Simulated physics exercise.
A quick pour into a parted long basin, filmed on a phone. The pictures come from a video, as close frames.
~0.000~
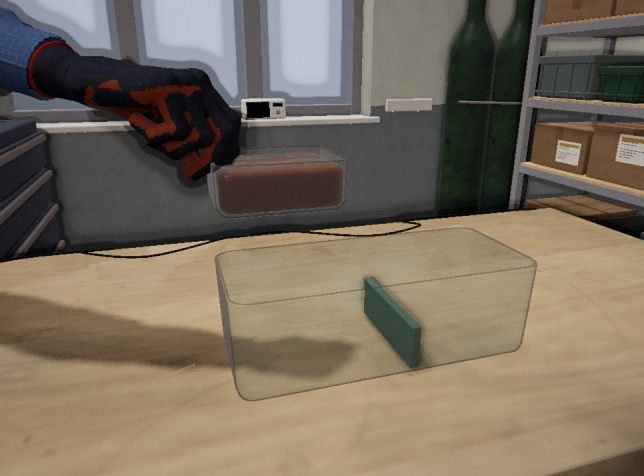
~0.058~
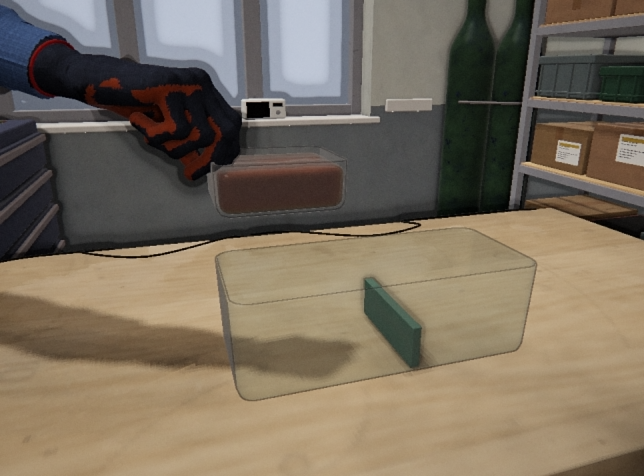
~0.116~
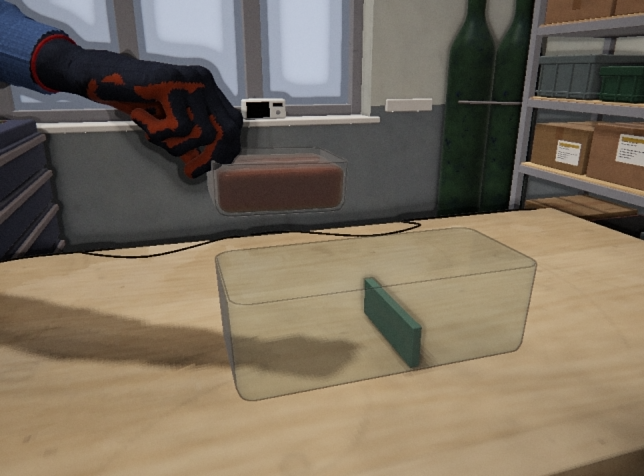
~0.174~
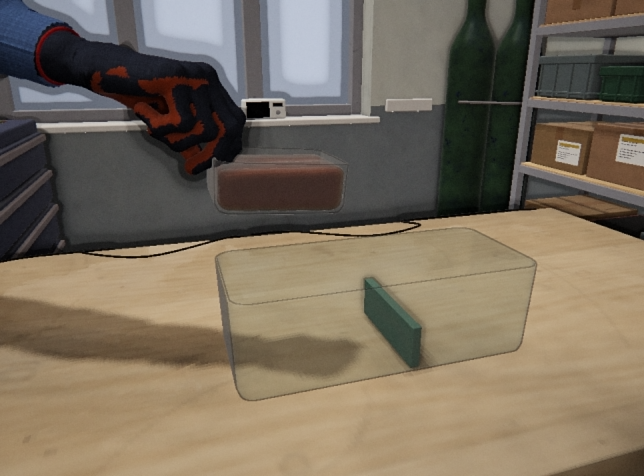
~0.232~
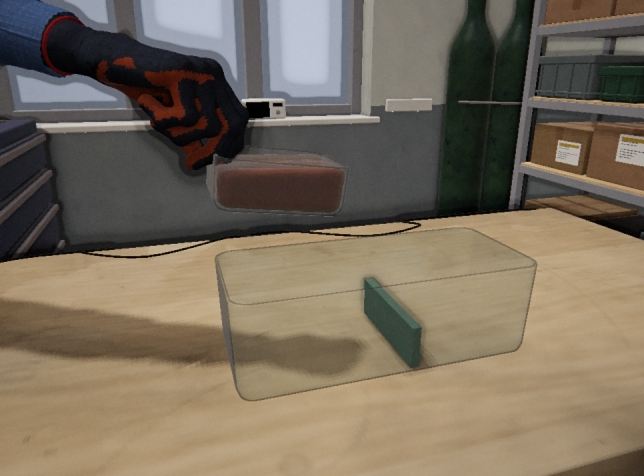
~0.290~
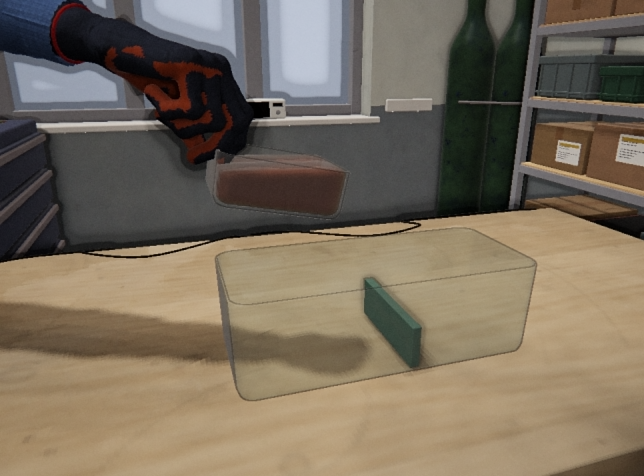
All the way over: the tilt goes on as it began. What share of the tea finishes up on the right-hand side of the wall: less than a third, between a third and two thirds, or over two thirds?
The amount right of the wall is going to stop below one third.
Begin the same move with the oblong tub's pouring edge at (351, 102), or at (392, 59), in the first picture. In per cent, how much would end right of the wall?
First place gives some 65 %, second place some 80 %.
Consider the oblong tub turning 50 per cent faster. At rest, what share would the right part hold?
It comes to some 15 in a hundred.
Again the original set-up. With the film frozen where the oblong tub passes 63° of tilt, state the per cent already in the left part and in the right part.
Left side 30 in a hundred, right side 10 in a hundred.
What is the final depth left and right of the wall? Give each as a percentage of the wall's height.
I'd put the left at about 30 and the right at about 10.
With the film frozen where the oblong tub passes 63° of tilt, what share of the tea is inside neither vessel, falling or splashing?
35 %.
A moment on, the oblong tub is tipped part way and 29 per cent is still to pour, 30 is left of the wall and 8 right of it.
Next, the oblong tub is tipped on its side and 6 per cent is still to pour, 72 is left of the wall and 19 right of it.
Then the oblong tub is tipped right over and 0 per cent is still to pour, 80 is left of the wall and 19 right of it.
Later the oblong tub is tipped right over and 0 per cent is still to pour, 80 is left of the wall and 19 right of it.
In the end 80 per cent lies left of the wall, 19 right of it and 1 outside.
